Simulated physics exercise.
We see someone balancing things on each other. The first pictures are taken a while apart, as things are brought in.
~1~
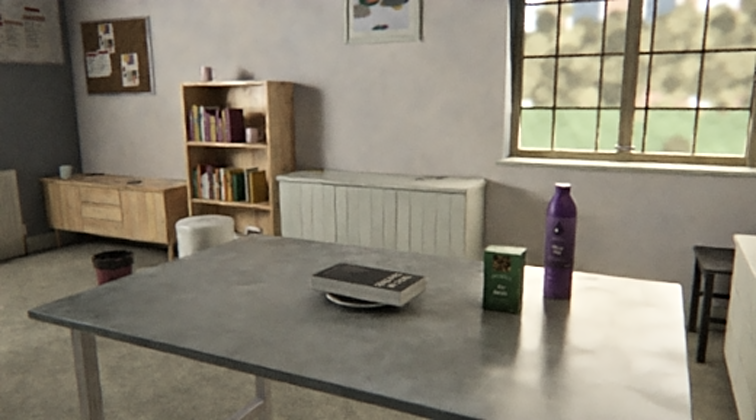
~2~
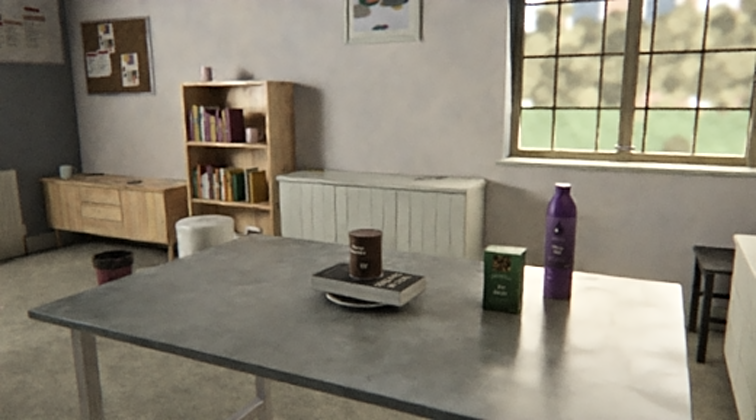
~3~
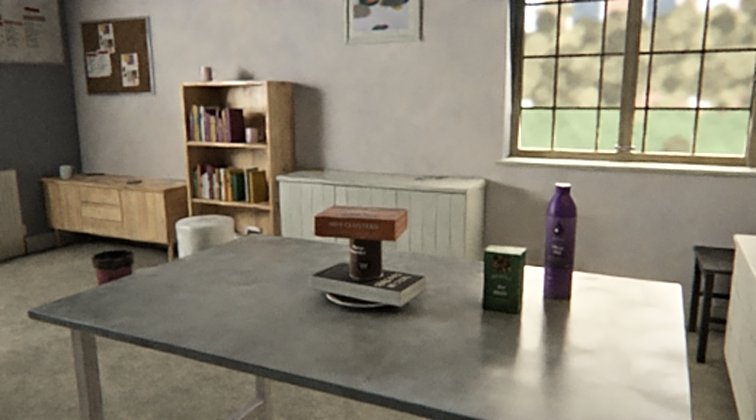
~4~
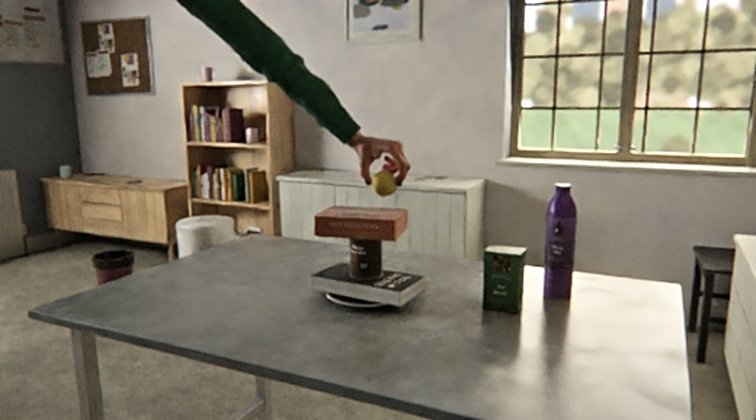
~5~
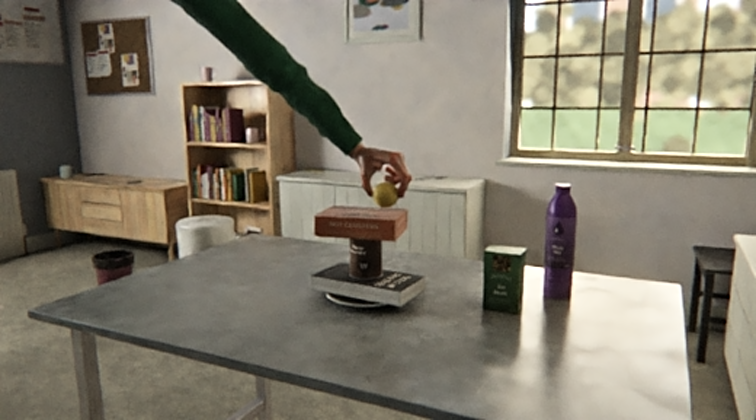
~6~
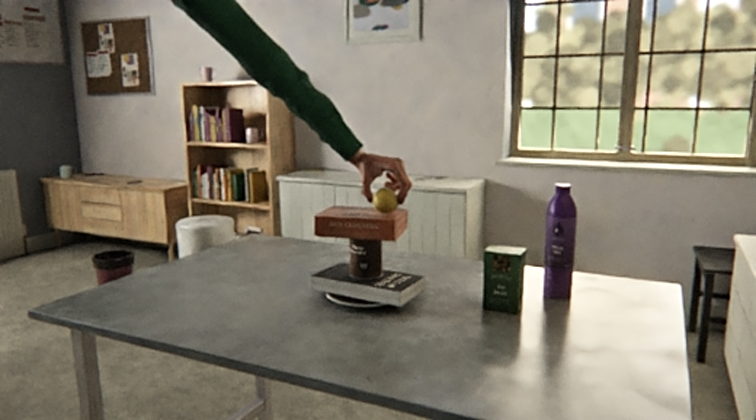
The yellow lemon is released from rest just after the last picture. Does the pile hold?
It keeps its balance.
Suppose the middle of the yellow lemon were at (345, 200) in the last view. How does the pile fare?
Then it holds.
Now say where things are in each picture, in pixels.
The last thing is not in view yet; purple bottle (560, 241), in the first frame.
The last thing is not in view yet; black book (368, 283), in the second frame.
The last thing is not in view yet, in the third frame.
Still above its spot; yellow lemon (384, 183); purple bottle (560, 241), in the fourth frame.
Still above its spot; yellow lemon (386, 195); black book (368, 283), in the fifth frame.
In place under the hand; yellow lemon (386, 201), in the sixth frame.
Then, 0.40 s past the last view, nothing moves.
Then, 1.40 s past the last view, yellow lemon resting near (386, 202).
Finally, all 7 still in place. Final places as the last picture's camera would see them, yellow lemon near (386, 202). The pile stays up.
